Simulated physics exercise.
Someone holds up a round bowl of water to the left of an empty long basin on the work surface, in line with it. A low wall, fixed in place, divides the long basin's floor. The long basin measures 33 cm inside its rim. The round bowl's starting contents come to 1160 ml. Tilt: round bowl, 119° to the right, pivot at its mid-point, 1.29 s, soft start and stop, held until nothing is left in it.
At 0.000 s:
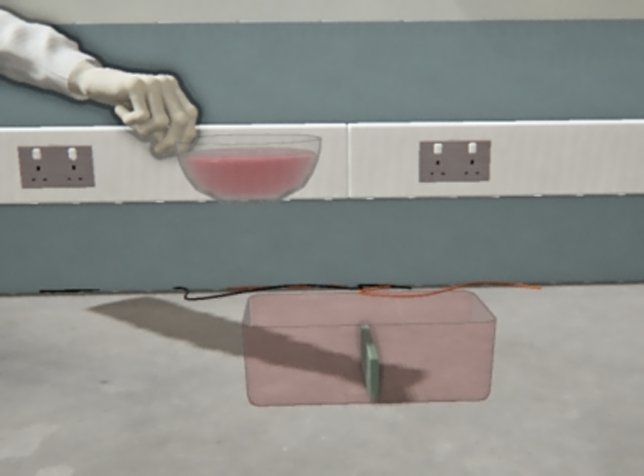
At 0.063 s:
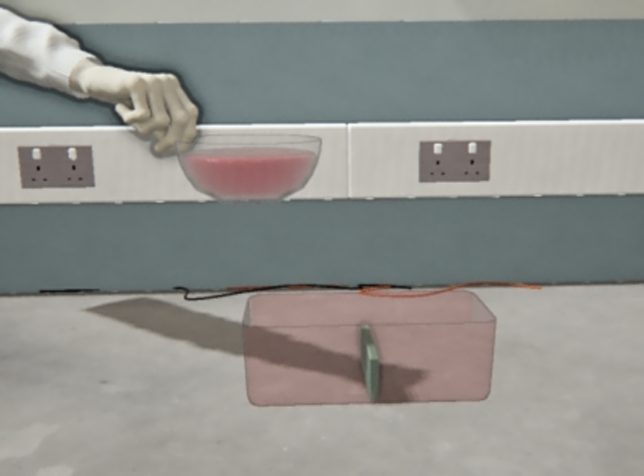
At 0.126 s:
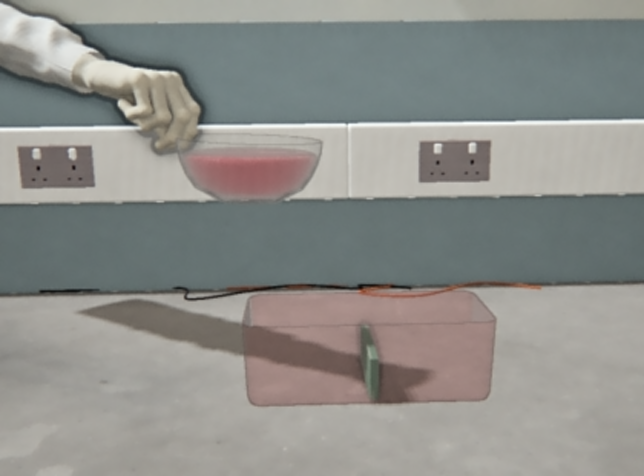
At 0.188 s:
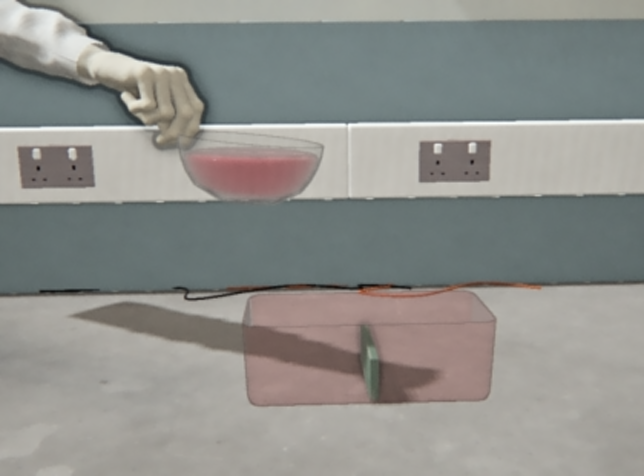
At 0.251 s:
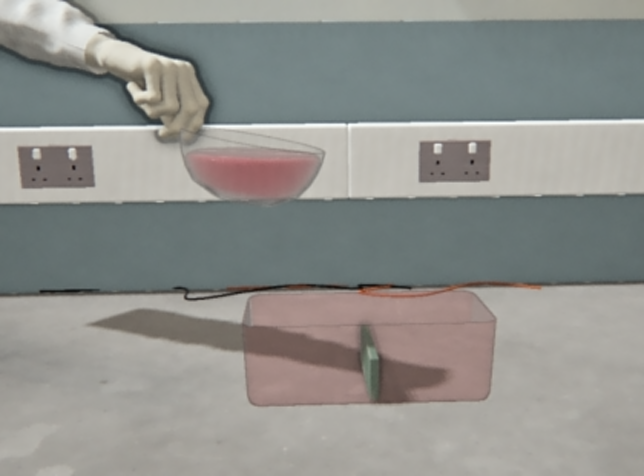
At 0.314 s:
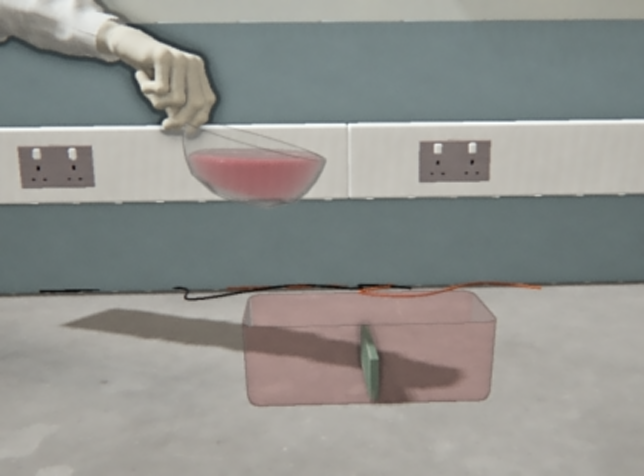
A gloved hand gradually tilts a clear round bowl of pink liquid to the right.
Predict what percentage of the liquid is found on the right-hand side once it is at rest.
About 53 % is on the right.
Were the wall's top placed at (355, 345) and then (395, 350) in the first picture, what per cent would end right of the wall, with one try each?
One try each: Around 70 percent and then around 25 percent.
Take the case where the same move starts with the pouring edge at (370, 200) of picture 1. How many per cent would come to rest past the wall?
Result then: Approx. 80 %.
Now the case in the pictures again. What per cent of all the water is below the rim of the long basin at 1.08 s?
Some 92 per cent.
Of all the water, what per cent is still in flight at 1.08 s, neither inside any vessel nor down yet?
Roughly 5 %.
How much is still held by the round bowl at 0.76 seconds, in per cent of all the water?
About 28 percent.
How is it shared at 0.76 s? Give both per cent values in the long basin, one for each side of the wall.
Lab note: Left near 4, right near 24.
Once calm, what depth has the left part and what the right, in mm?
Left 22 mm, right 30 mm.
After 0.76 s the tilt is 76° and 27 per cent is still to pour, 4 is left of the wall and 24 right of it.
After 1.08 s the tilt is 112° and 0 per cent is still to pour, 40 is left of the wall and 52 right of it.
After 1.42 s the tilt is 119° and 0 per cent is still to pour, 42 is left of the wall and 53 right of it.
After 1.79 s the tilt is 119° and 0 per cent is still to pour, 42 is left of the wall and 53 right of it.
In the end 42 per cent lies left of the wall, 53 right of it and 5 outside.
